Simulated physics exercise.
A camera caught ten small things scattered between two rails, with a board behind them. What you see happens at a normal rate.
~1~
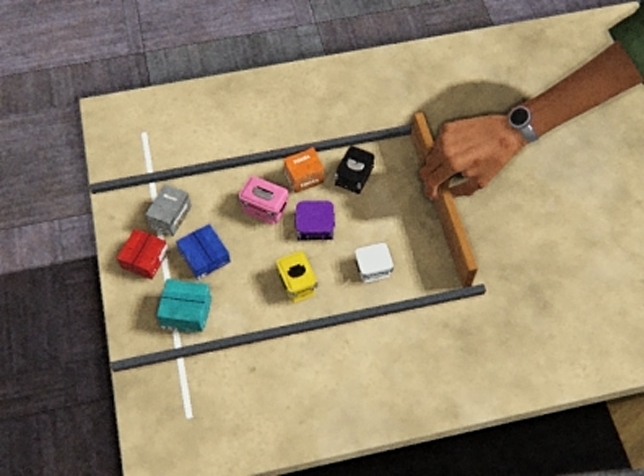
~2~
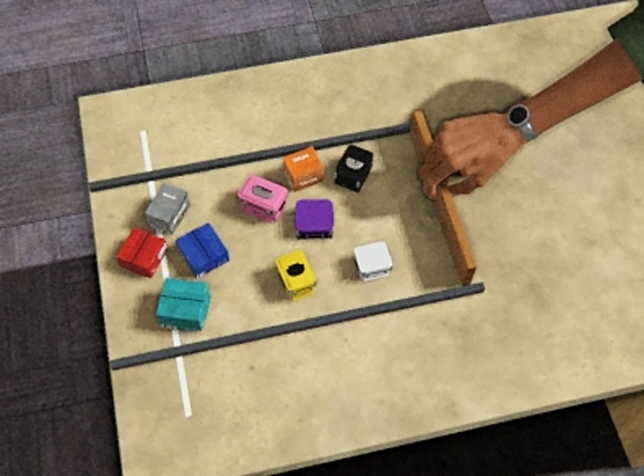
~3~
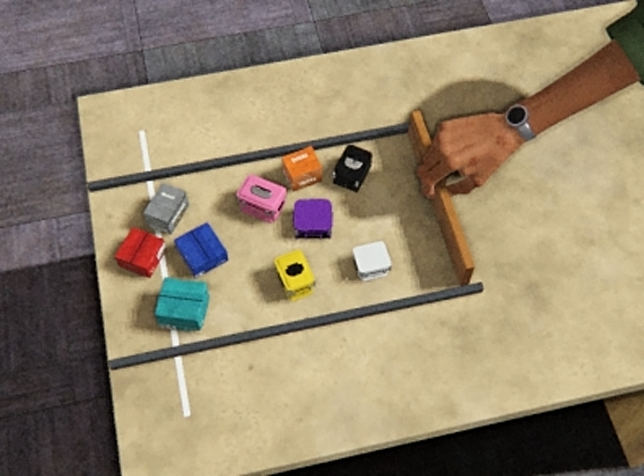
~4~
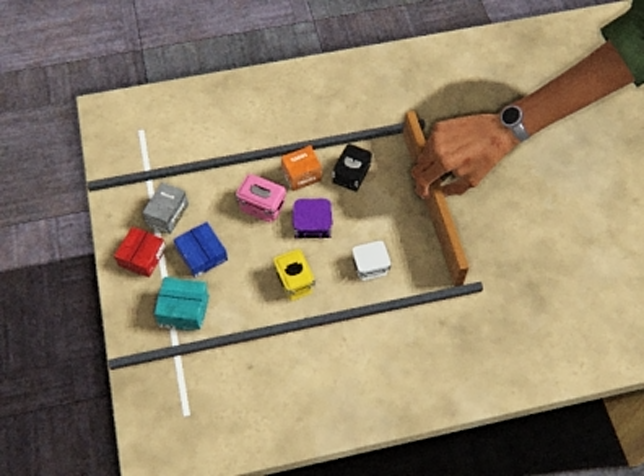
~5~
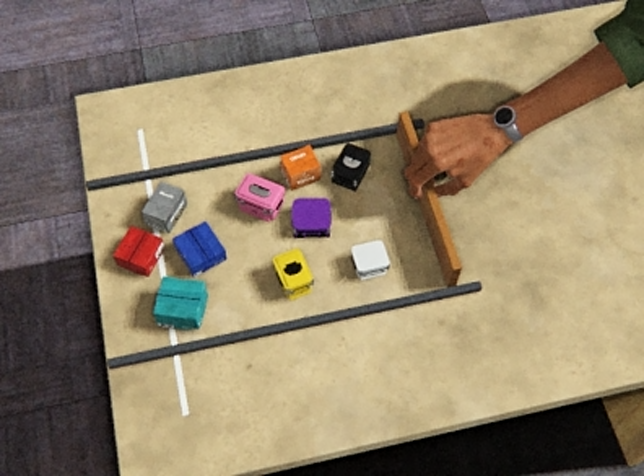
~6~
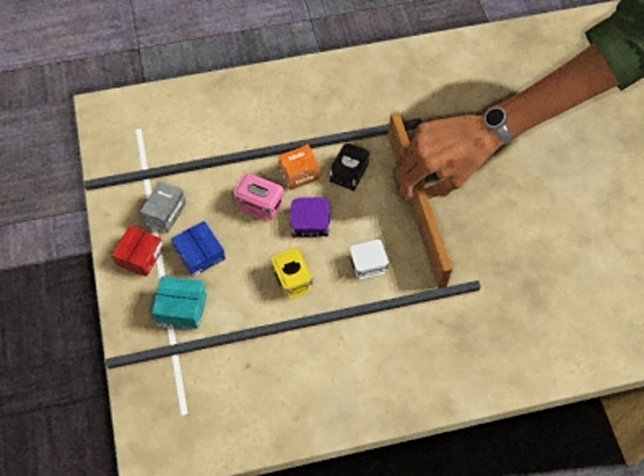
On a pale tabletop between two dark rails, a hand wearing a watch slides a wooden board slightly left toward ten small colourful boxes and cases, which stay in place around and beside a white tape line.
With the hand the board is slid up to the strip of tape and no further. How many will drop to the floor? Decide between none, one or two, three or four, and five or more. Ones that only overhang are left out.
The pieces that topple off will total three or four.
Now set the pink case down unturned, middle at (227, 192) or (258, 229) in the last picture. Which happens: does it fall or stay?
Taking them in order, it stays put and then it stays put.
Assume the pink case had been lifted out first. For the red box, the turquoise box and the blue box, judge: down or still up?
Red box: Over the edge. Turquoise box: Over the edge. Blue box: Still there.
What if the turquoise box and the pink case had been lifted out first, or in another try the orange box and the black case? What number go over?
That makes 1 fallen, then 2 fallen in the other try.
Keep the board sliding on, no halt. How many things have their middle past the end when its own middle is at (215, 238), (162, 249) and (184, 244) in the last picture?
Respectively, 0, 3 and 1.
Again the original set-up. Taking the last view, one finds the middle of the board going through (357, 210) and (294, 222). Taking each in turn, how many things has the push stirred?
Tally at point one: 3; at point two: 6.
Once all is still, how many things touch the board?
In total, 3.
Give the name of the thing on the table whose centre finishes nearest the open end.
The foremost one is the blue box.
Soon after, none off yet; red box at rest near (138, 251); grey box at rest near (164, 208); turquoise box at rest near (180, 304).
Then, none off yet; red box moved about its own width near (103, 252); grey box moved about its own width near (104, 210); turquoise box moved about its own width near (124, 318).
At rest, the number that fall off is three or four; fallen, turquoise box, grey box and red box.
